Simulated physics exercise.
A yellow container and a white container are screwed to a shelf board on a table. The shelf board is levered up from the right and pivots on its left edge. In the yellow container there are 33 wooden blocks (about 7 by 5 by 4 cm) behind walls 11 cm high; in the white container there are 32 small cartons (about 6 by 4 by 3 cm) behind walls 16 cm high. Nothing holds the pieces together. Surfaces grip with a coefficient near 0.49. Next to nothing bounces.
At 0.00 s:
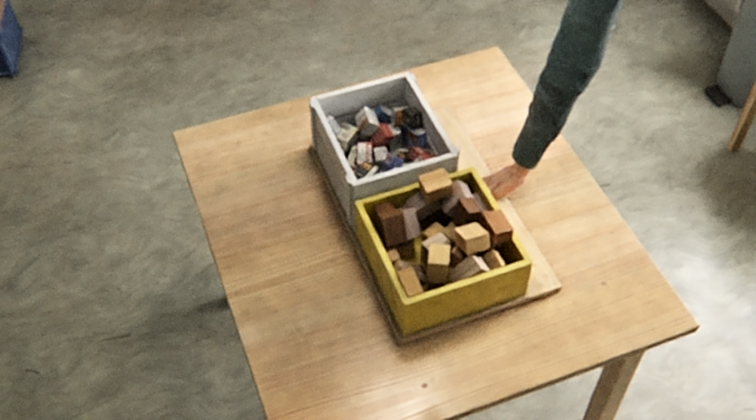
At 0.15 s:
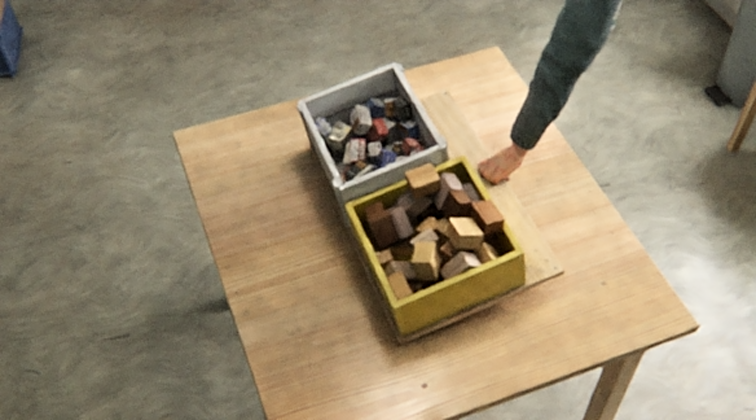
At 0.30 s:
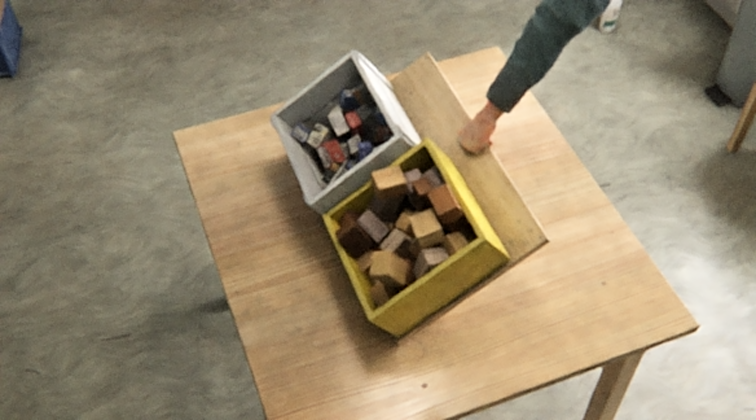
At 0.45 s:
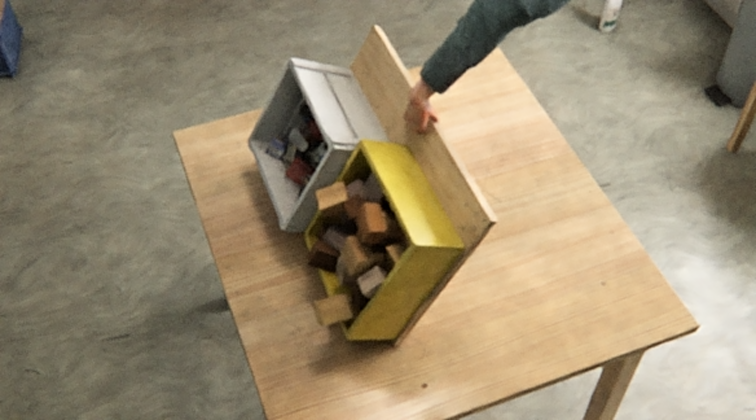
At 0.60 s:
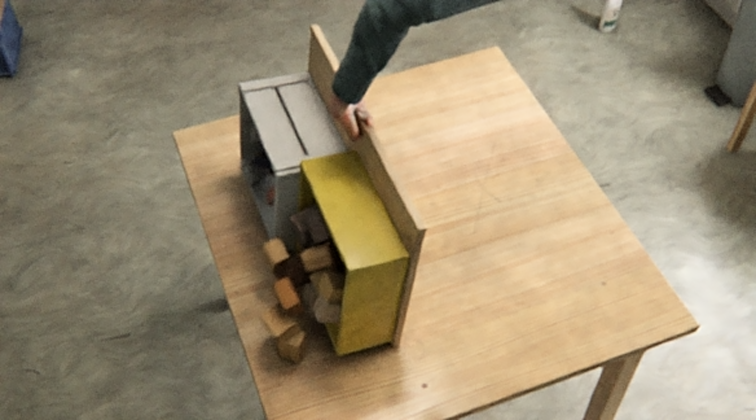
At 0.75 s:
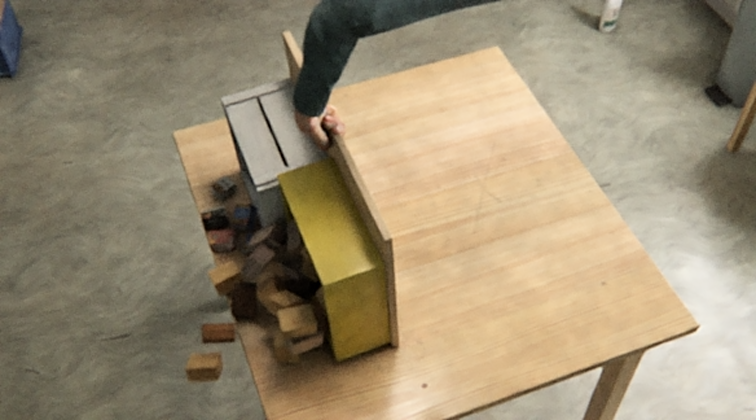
A hand tilting a board with yellow and white containers up onto its left edge, wooden blocks and small objects tumbling out.
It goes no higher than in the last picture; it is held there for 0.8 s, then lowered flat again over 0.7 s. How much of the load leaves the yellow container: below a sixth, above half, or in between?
More than half of the wooden blocks leave the yellow container.
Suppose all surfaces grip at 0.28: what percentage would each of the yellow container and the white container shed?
Then yellow container 70, white container 50 per cent.
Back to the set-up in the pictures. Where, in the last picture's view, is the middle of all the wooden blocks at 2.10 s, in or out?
At about (277, 311).
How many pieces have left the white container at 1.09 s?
About: White container 6.
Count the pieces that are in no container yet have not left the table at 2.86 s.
Some 25 pieces.
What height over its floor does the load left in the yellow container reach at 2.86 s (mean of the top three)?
Some 9 cm.
After 1.09 s, tilt 93°; the yellow container is down by 20 of 33 and the white container is down by 6 of 32.
After 1.51 s, tilt 93°; the yellow container is down by 21 of 33 and the white container is down by 8 of 32.
After 2.10 s, tilt 11°; the yellow container is down by 24 of 33 and the white container is down by 10 of 32.
Outcome (at 2.86 s), the yellow container is down by 24 of 33 and the white container is down by 10 of 32. Asked share, 24 of 33, 73 per cent.
